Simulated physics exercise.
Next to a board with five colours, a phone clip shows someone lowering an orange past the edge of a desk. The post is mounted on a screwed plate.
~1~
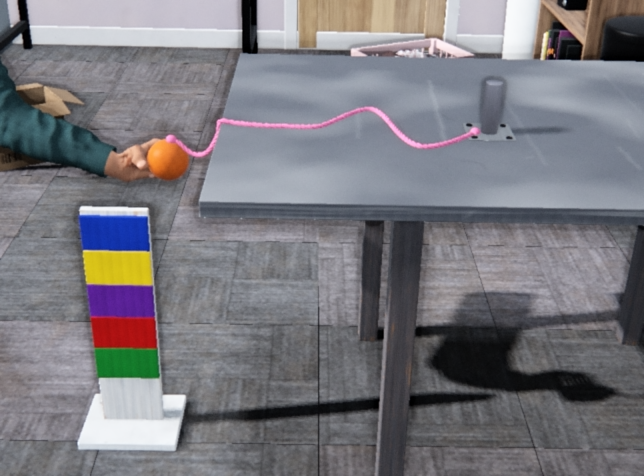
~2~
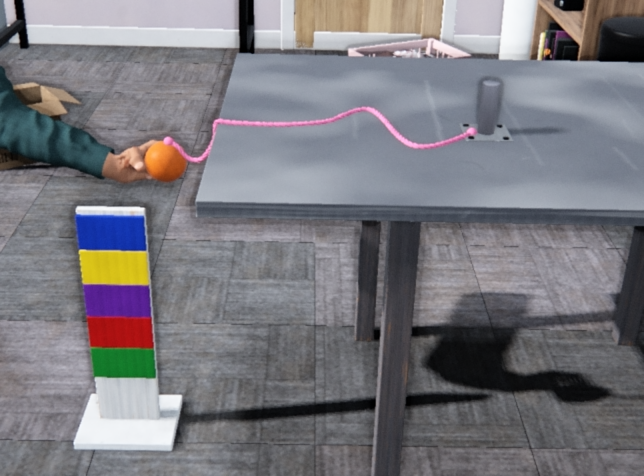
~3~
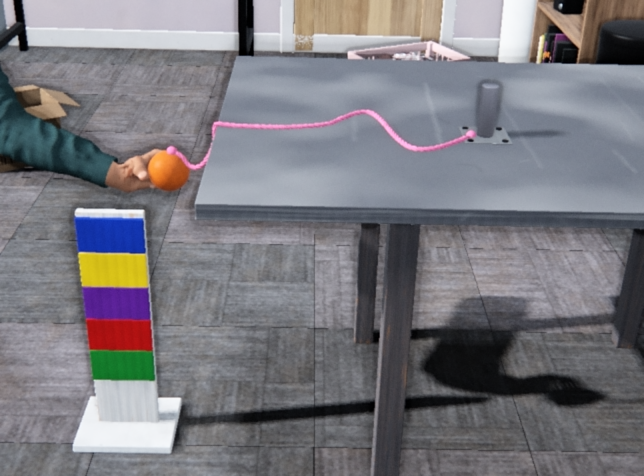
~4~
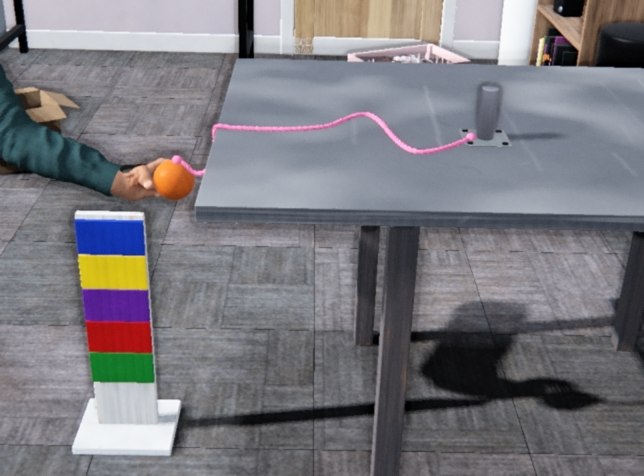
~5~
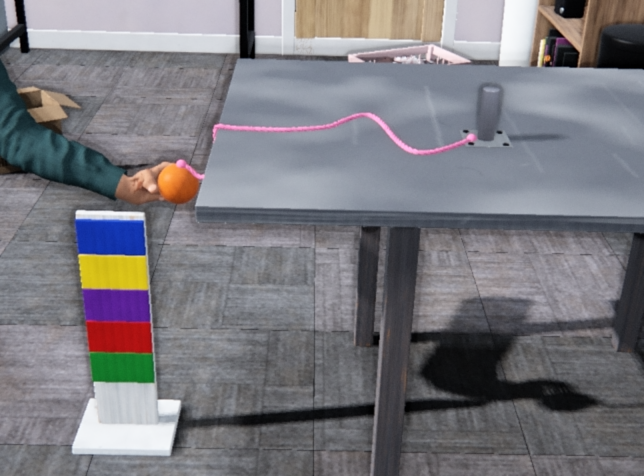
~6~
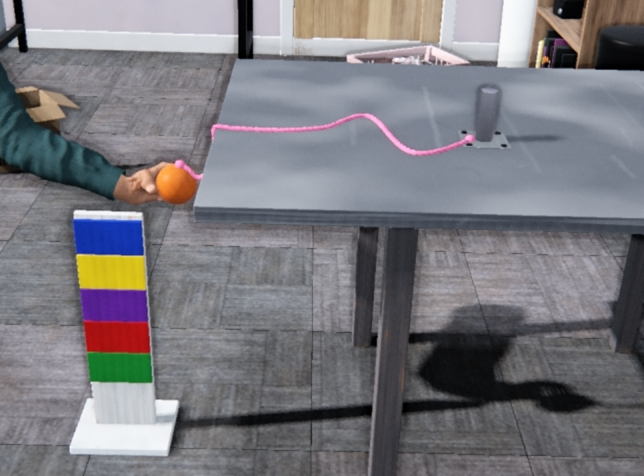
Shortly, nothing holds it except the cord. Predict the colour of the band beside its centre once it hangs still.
I would predict purple.
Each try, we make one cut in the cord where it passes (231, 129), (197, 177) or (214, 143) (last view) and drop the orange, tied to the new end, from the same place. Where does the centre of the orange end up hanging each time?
One spot per try: (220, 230), (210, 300), and (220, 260).
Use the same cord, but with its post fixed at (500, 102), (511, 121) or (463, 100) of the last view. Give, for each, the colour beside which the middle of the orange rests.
Result 1: Yellow. Result 2: Yellow. Result 3: Purple.
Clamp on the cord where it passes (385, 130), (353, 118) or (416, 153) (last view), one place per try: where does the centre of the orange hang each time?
The places are (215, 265), (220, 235) and (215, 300).
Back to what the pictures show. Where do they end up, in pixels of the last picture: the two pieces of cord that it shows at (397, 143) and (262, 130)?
The first lands at (363, 130), while the second lands at (218, 172).
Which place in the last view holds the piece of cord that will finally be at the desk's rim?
It is around (320, 129).
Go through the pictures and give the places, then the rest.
The first frame shows orange (168, 160); blue (114, 235); yellow (118, 269); purple (121, 302); red (124, 334); green (127, 364).
The second frame shows orange (166, 162); cord through (447, 143) (394, 131) (360, 110) (297, 125) (219, 125).
The third frame shows orange (169, 171).
The fourth frame shows orange (174, 180); cord through (446, 148) (393, 137) (359, 115) (296, 130) (219, 130).
The fifth frame shows orange (179, 184).
The sixth frame shows orange (177, 184); cord through (445, 150) (392, 138) (358, 116) (295, 130) (218, 131).
Soon after, orange near (243, 309); level with purple.
After that, orange near (212, 293); level with purple.
In the end, orange near (220, 300); level with purple. The cord holds its middle at purple.
